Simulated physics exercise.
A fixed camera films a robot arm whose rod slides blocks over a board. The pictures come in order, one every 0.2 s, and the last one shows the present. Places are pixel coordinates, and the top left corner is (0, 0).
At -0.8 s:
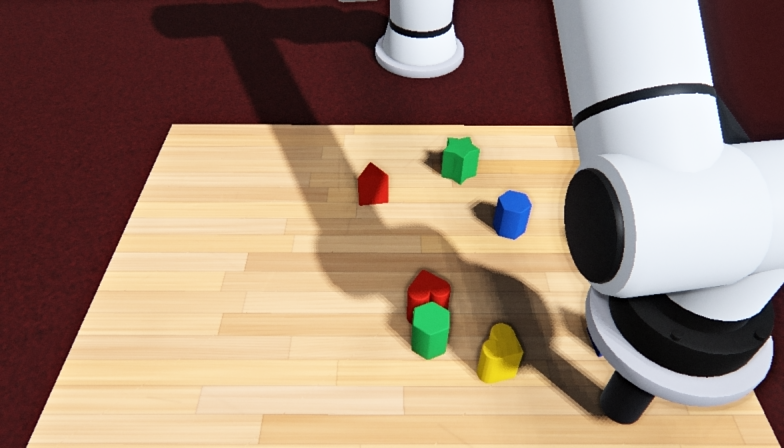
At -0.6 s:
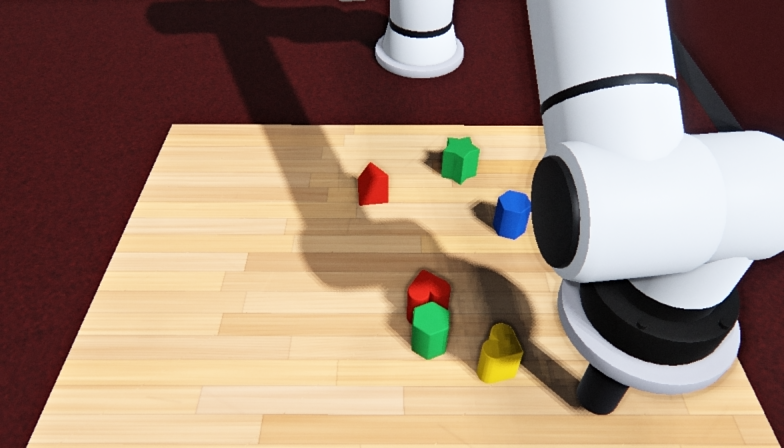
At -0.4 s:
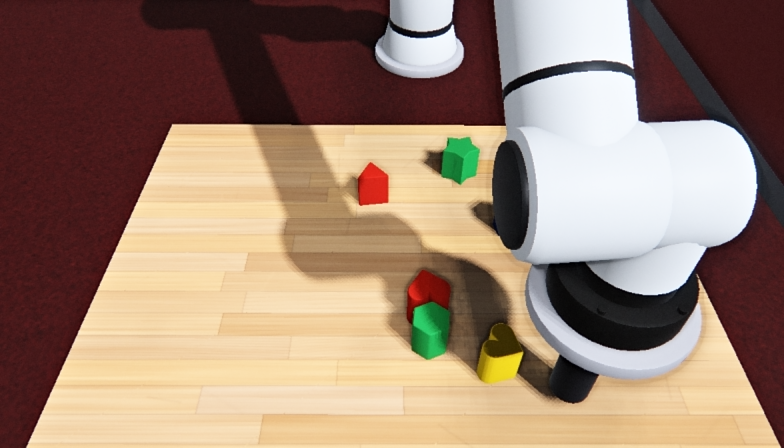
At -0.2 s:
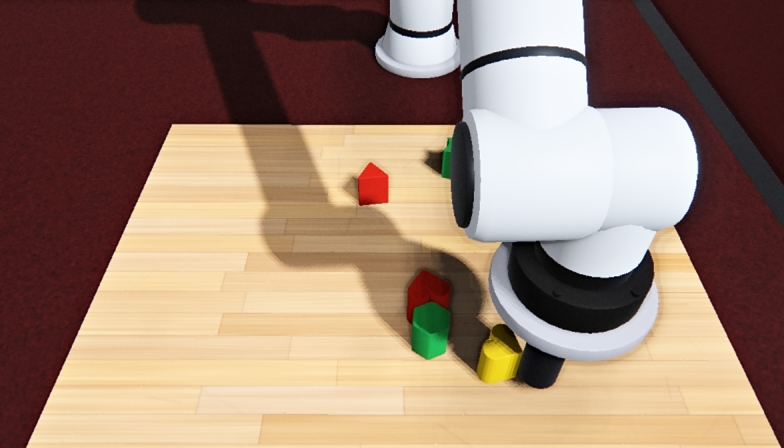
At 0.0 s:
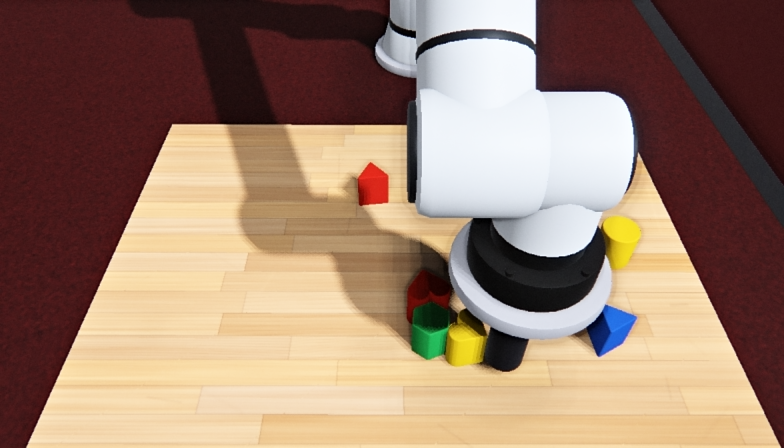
A robot arm moves left across the table and pushes the yellow heart block left.
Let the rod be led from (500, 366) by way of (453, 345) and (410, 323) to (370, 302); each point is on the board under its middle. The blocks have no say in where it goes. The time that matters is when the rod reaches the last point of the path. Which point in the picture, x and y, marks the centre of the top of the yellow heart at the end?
It will end up at (339, 288).
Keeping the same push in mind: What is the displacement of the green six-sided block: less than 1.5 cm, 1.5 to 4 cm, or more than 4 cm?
It gets moved over 4 cm.
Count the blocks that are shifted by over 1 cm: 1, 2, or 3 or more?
Three or more.
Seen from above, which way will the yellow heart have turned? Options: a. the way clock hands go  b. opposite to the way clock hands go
b (opposite to the way clock hands go)
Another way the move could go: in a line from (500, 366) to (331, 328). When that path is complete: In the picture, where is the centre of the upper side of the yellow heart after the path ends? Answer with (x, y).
Its top middle: (305, 281).
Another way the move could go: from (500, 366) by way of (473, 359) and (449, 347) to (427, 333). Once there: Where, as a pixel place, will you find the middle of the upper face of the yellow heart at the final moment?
Somewhere near (390, 302).
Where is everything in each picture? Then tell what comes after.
In the first picture, rod tip at (620, 406); block tops, red heart at (428, 286); green six-sided block at (431, 317); yellow heart at (502, 342).
In the second picture, rod at (597, 397); blocks unchanged.
In the third picture, rod at (569, 386); blocks unchanged.
In the fourth picture, rod at (538, 372); blocks unchanged.
In the fifth picture, rod at (503, 356); red heart at (428, 286); green six-sided block at (431, 317); yellow heart at (469, 326).
What follows on the original path. One third of the way, rod at (453, 334); red heart at (424, 283), turned 25° clockwise; green six-sided block at (383, 309); yellow heart at (416, 311), turned 25° anticlockwise.
Two thirds of the way, rod at (409, 312); red heart at (406, 265), turned 60° clockwise; green six-sided block at (342, 308), turned 20° anticlockwise; yellow heart at (372, 298), turned 55° anticlockwise.
At the end, rod at (369, 291); red heart at (392, 251), turned 130° clockwise; green six-sided block at (325, 313), turned 60° anticlockwise; yellow heart at (339, 288), turned 105° anticlockwise.
